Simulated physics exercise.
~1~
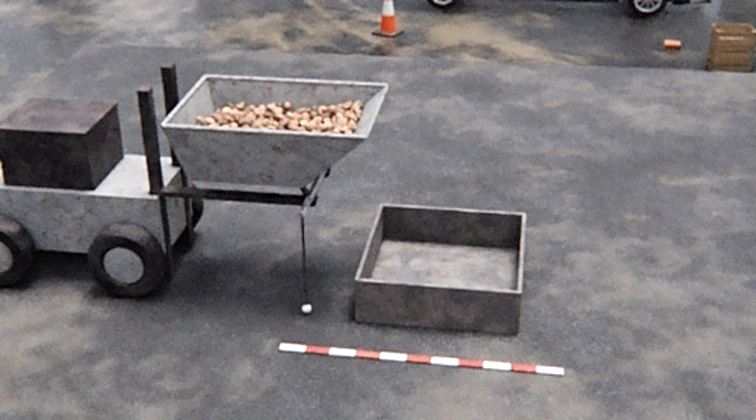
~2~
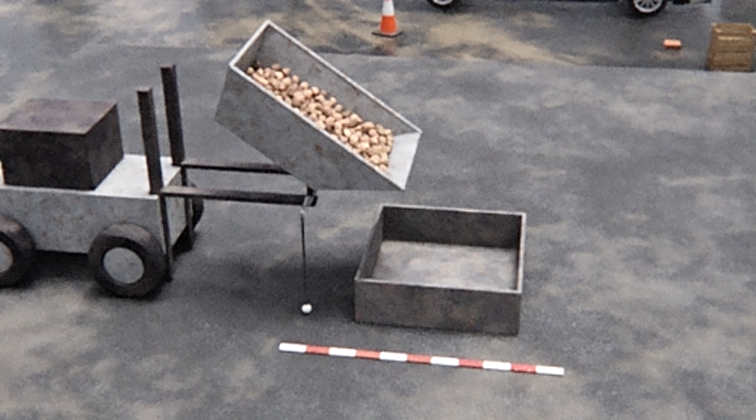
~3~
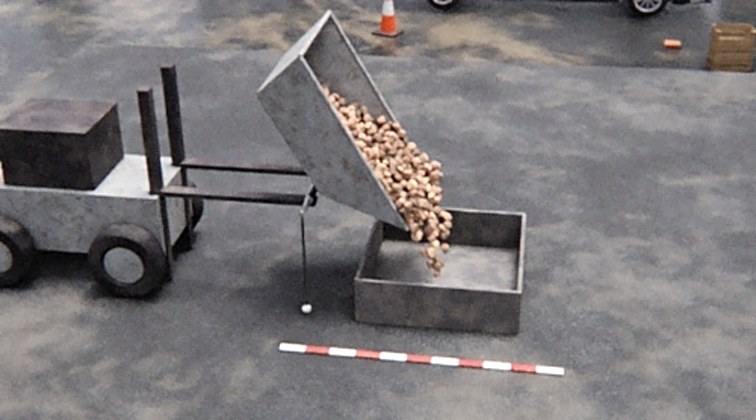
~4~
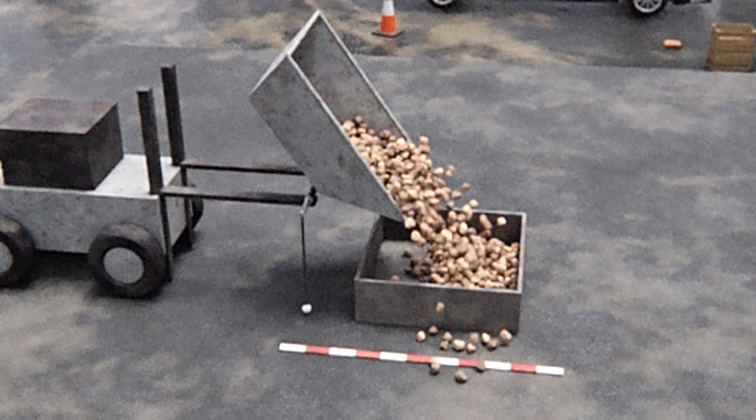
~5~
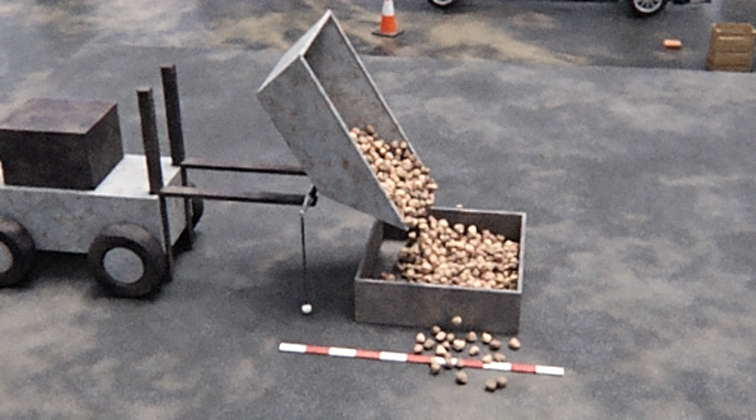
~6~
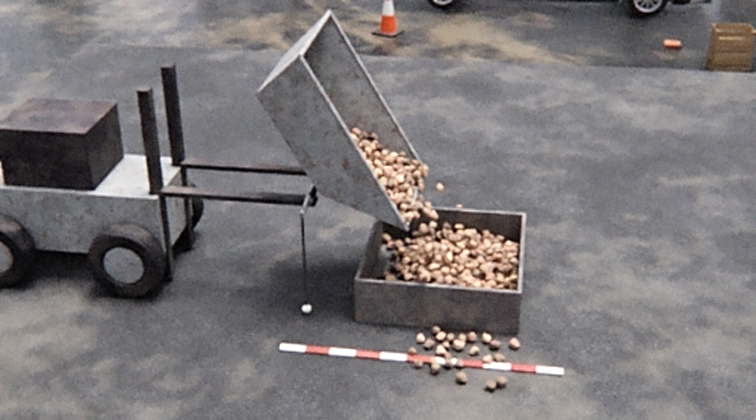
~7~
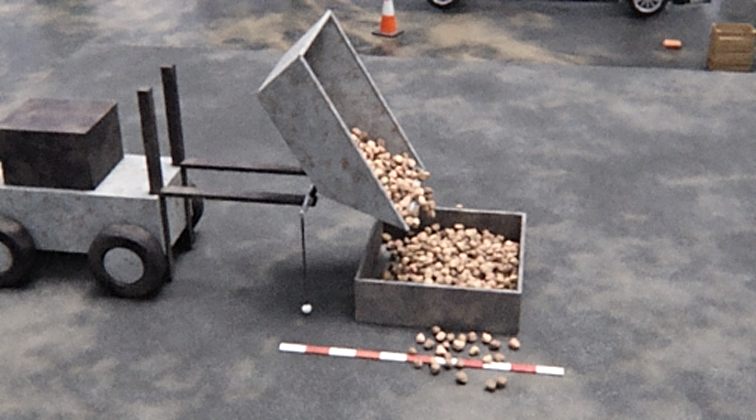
We see a fork truck tip a grey metal skip of brown stones toward an open bin on its right, jerking it back slightly as they pour; most land in the bin, a few scatter on the ground in front, and some remain in the tilted skip.
